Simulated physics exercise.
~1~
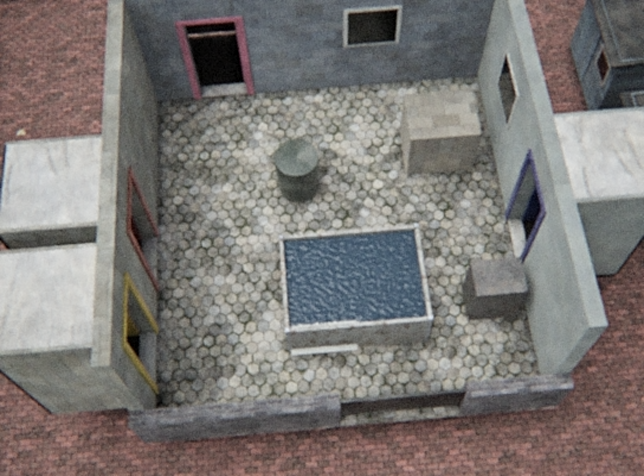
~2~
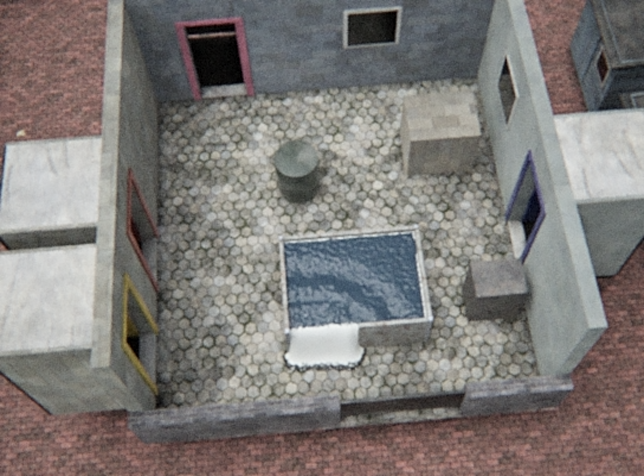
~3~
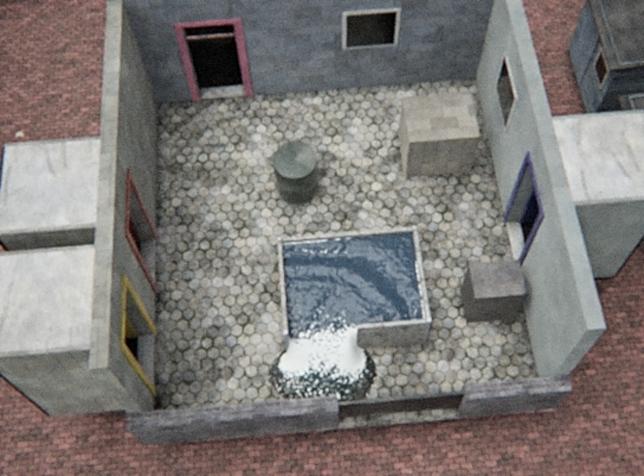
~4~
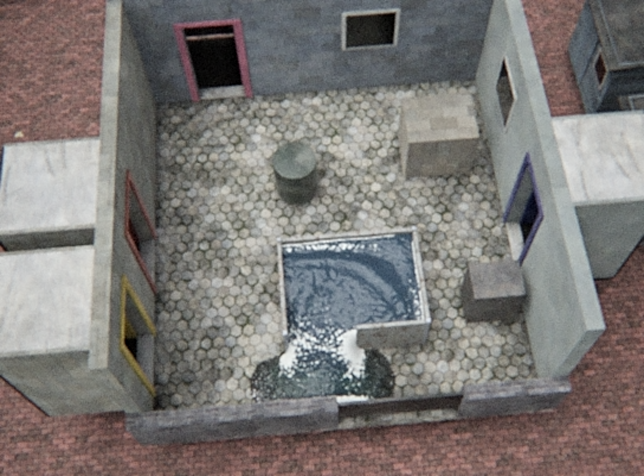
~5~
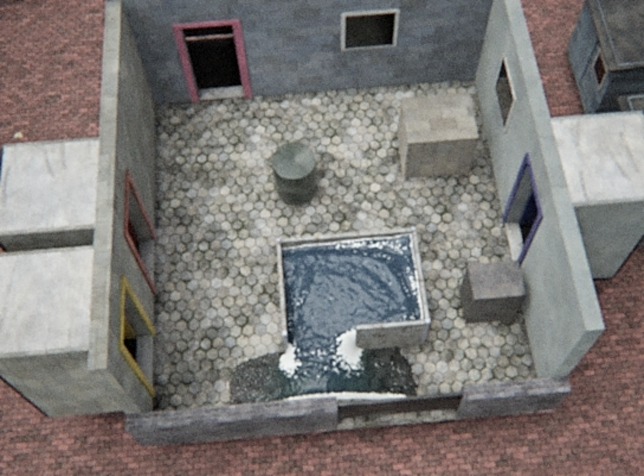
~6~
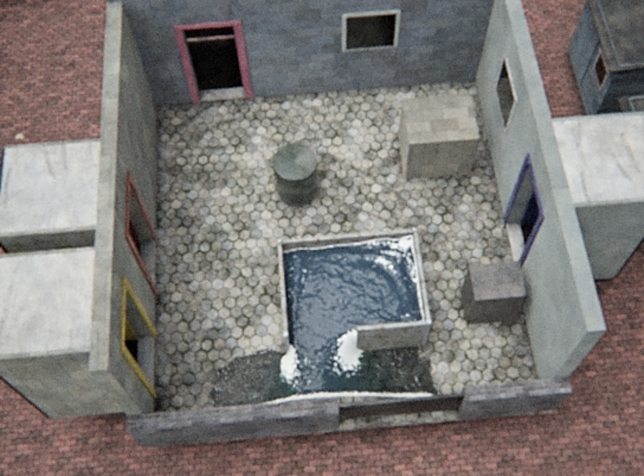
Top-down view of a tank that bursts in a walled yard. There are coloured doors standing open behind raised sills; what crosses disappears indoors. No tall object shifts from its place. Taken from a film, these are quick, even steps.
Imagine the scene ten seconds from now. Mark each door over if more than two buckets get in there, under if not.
Yellow door - over; blue door - over; pink door - over; red door - under.
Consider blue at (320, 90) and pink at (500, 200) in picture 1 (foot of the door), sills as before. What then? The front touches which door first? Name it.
It would be the one in yellow, I think.
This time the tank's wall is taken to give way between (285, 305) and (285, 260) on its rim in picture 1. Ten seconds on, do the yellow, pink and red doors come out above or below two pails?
The yellow door exceeds the mark; the pink door exceeds the mark; the red door exceeds the mark.
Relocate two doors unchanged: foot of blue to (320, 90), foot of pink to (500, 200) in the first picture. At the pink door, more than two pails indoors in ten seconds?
Then: Pink door is over.
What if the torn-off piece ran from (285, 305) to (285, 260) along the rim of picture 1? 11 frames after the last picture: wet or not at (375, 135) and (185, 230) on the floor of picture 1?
Taking them in turn: Untouched and swamped.
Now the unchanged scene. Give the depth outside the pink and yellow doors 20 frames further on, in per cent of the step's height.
First 20 percent, then 160 percent.
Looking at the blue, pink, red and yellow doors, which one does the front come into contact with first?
Answer: The yellow-painted one.
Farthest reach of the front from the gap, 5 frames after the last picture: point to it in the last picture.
The front should reach about (540, 392).
A moment on, water covers 20 % of the floor; the yellow door under two buckets in, the blue door not reached, the pink door not reached, the red door not reached.
Next, water covers 30 % of the floor; the yellow door over two buckets in, the blue door wet at the sill, nothing in, the pink door not reached, the red door wet at the sill, nothing in.
Then, water covers 65 % of the floor; the yellow door far over two buckets in, the blue door under two buckets in, the pink door not reached, the red door wet at the sill, nothing in.
Later, water covers 95 % of the floor; the yellow door far over two buckets in, the blue door under two buckets in, the pink door over two buckets in, the red door under two buckets in.
In the end, water covers 100 % of the floor; the yellow door far over two buckets in, the blue door over two buckets in, the pink door far over two buckets in, the red door under two buckets in.
